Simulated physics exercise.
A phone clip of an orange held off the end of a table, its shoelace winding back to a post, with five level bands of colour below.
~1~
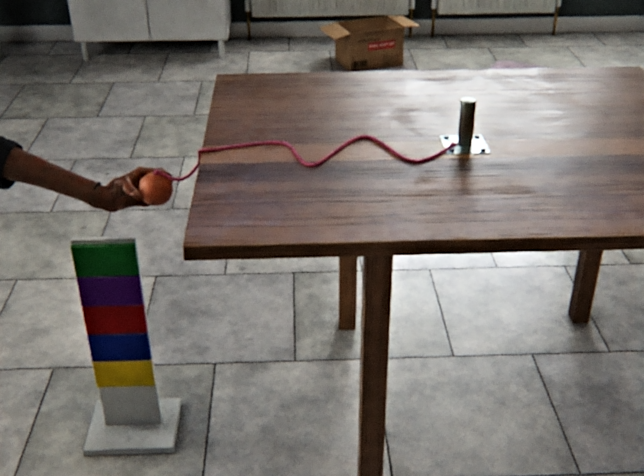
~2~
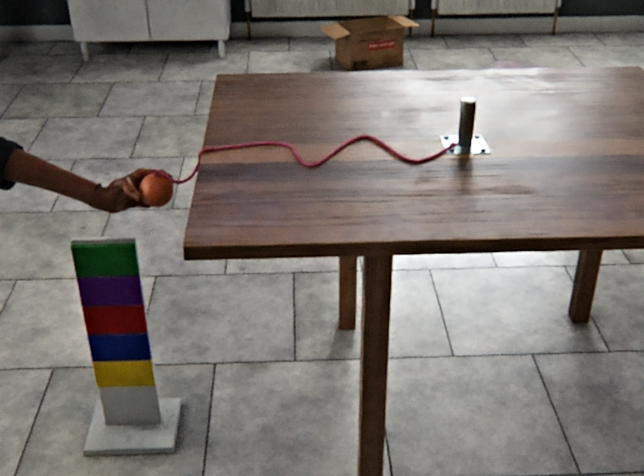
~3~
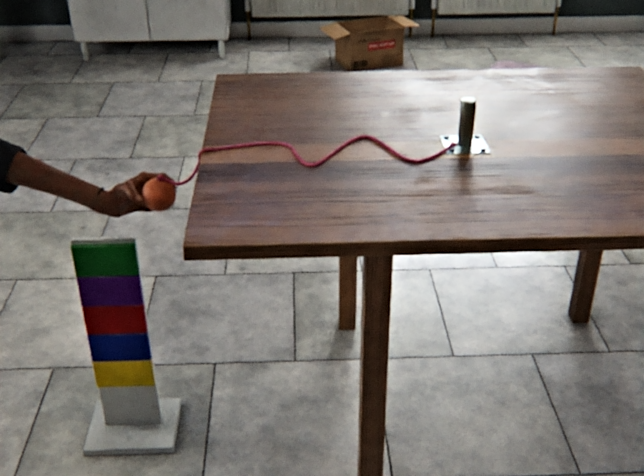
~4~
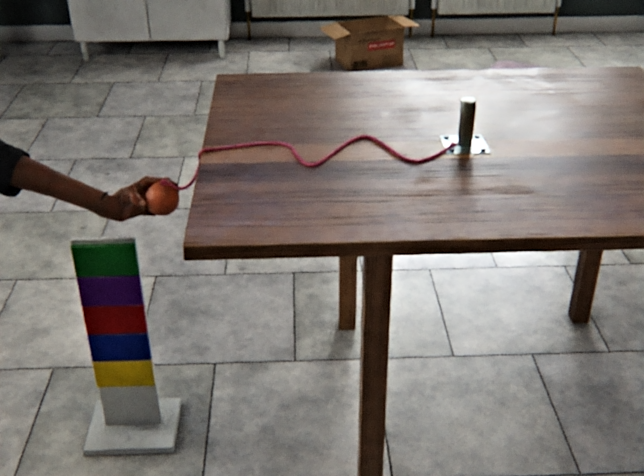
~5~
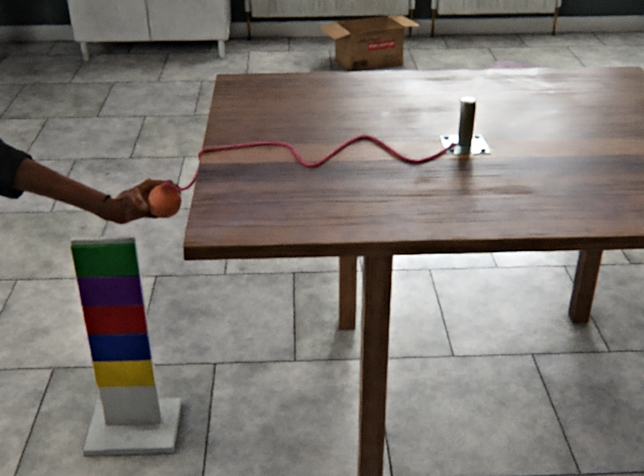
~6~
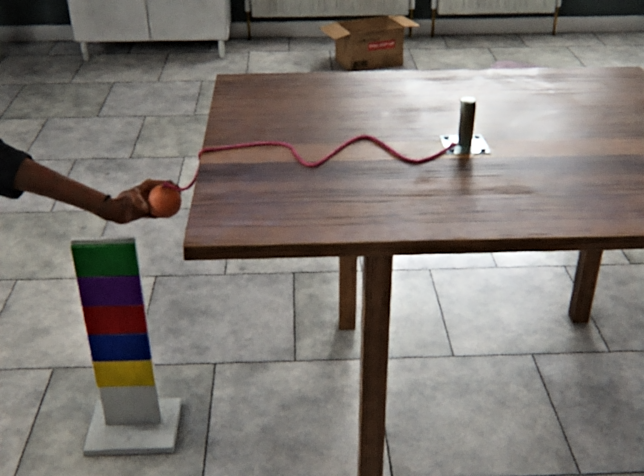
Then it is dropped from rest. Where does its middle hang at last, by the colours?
Its middle rests at the red band.
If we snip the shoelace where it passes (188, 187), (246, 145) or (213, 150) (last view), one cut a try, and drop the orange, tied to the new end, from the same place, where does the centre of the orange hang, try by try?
Near (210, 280), (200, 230) and (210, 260).
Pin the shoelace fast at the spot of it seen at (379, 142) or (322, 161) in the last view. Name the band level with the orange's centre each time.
One after the other, purple; green.
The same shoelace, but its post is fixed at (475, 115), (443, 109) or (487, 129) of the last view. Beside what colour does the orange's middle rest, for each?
In that order: Purple; red; purple.
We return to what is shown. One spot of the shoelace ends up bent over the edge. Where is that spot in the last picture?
It lies at about (295, 152).
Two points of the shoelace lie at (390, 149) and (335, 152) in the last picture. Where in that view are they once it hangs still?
The first at (360, 149), the second at (270, 153).
Soon after, orange near (209, 288); level with purple.
After that, orange near (223, 321); level with red.
In the end, orange near (210, 321); level with red. The red one.
